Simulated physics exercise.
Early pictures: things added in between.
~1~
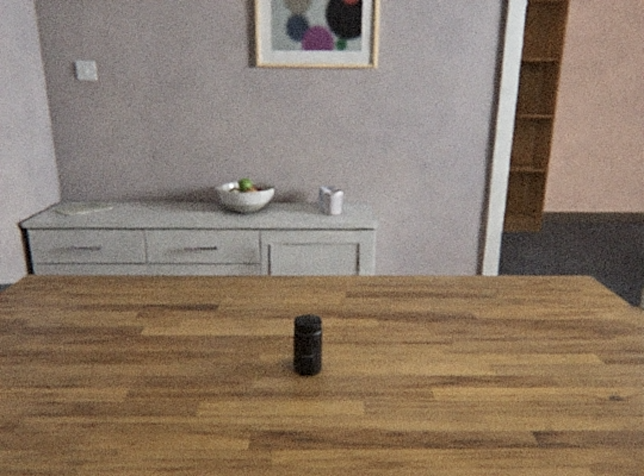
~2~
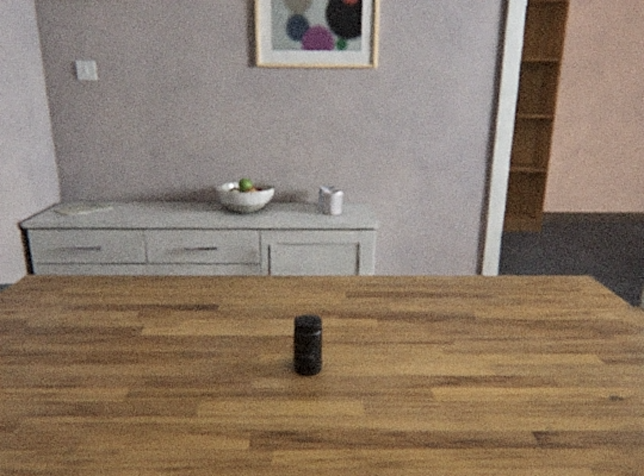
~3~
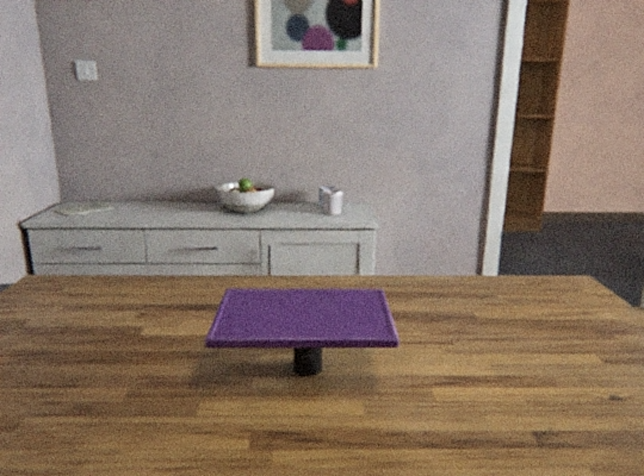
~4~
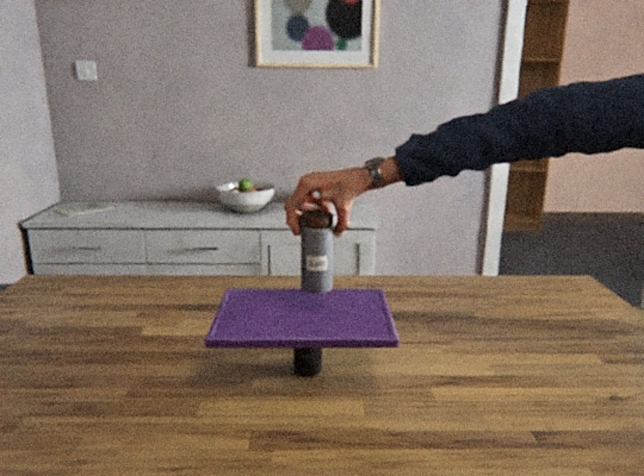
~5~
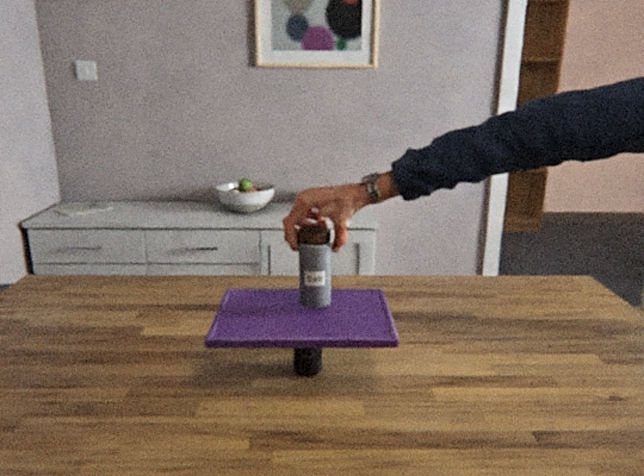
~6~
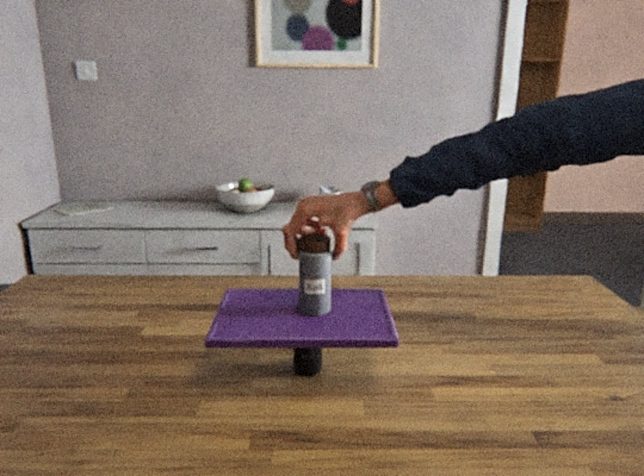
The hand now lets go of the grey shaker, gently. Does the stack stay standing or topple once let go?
It stays standing.
Then, 0.60 s past the last view, nothing moves.
Then, 1.40 s past the last view, grey shaker resting near (315, 275).
Finally, all 3 still in place. Final places as the last picture's camera would see them, grey shaker near (315, 275). The stack stays up.
